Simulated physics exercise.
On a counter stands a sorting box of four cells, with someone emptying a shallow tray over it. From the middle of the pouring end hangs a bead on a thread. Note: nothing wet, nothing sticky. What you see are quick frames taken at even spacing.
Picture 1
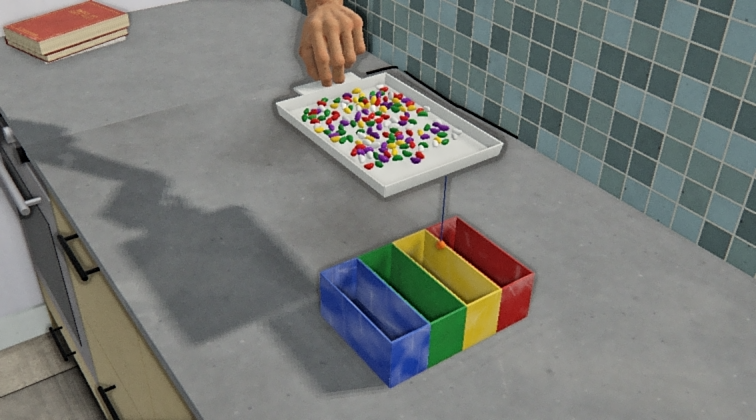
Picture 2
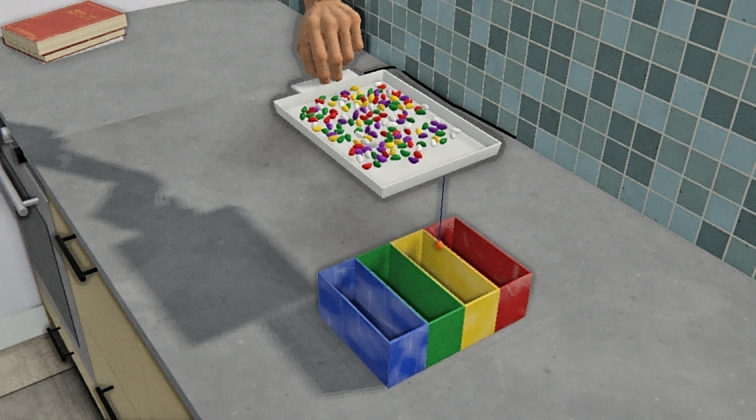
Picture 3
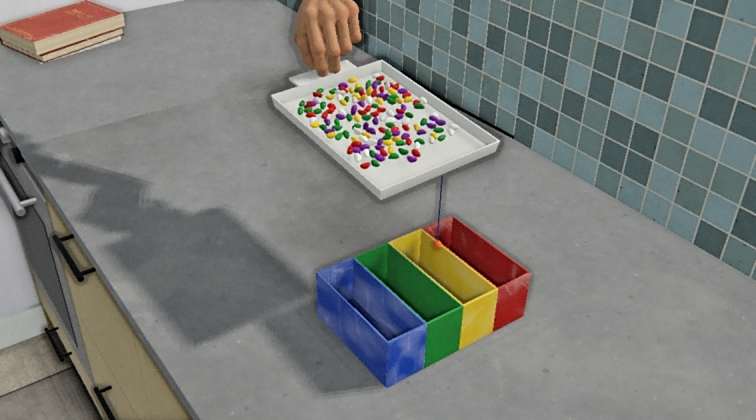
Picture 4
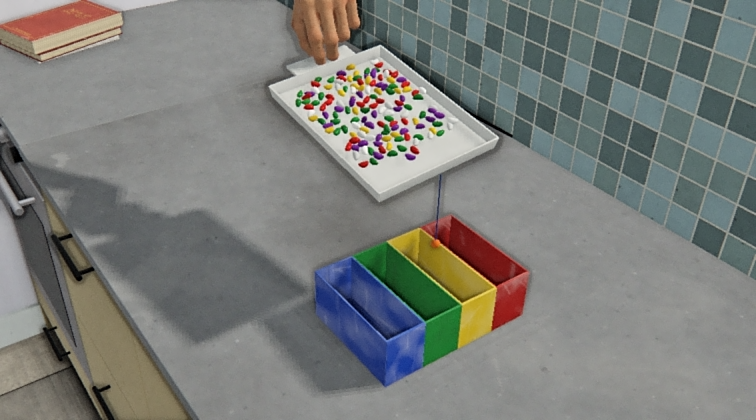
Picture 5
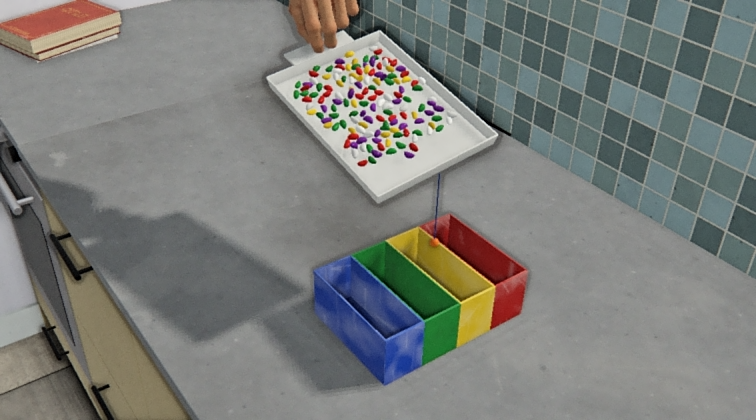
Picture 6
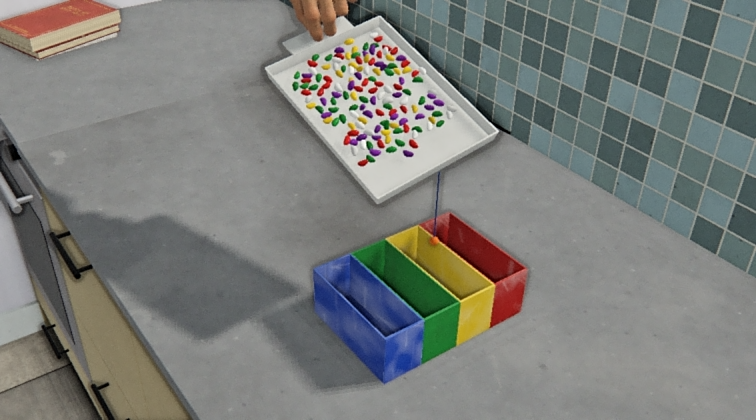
A shallow white tray of colourful jelly beans, gripped by a hand at its far end, starts out level above a sorting box with blue, green, yellow and red cells. The hand gradually tilts it, dipping the pouring end's left corner lowest, while the beans stay on the tray.
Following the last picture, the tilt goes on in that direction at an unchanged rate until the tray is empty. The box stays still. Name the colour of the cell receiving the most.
That is the green one.
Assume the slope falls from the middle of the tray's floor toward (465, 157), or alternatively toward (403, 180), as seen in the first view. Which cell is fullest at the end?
First: The red cell, second: The cell in green.
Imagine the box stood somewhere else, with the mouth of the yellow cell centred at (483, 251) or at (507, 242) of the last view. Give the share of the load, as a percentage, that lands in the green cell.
Roughly 0 per cent, then roughly 0 per cent.
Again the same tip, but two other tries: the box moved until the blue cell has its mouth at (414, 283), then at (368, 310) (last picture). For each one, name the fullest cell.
The first placing favours blue, while the second favours that green cell.
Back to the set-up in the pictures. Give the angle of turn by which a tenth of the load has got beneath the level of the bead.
About 75° of tilt.
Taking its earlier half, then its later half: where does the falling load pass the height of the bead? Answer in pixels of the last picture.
Early-half point (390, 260); late-half point (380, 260).
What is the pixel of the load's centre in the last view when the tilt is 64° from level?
Centre estimate: (384, 159).
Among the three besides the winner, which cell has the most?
Rank 2: The cell in blue.
Shortly afterwards, tray tipped steeply; all but a few on the tray; a little falling or outside the box.
Next, tray tipped past a quarter turn; near two thirds on the tray; near a quarter in the green cell; a little in the blue cell; only a few in the yellow cell; a little falling or outside the box.
Some moments later, tray tipped past a quarter turn; near two thirds in the green cell; near a quarter in the blue cell; a little in the yellow cell; only a few falling or outside the box.
In the end, tray tipped past a quarter turn; near two thirds in the green cell; near a quarter in the blue cell; a little in the yellow cell; none at all in the red cell; only a few outside the box.
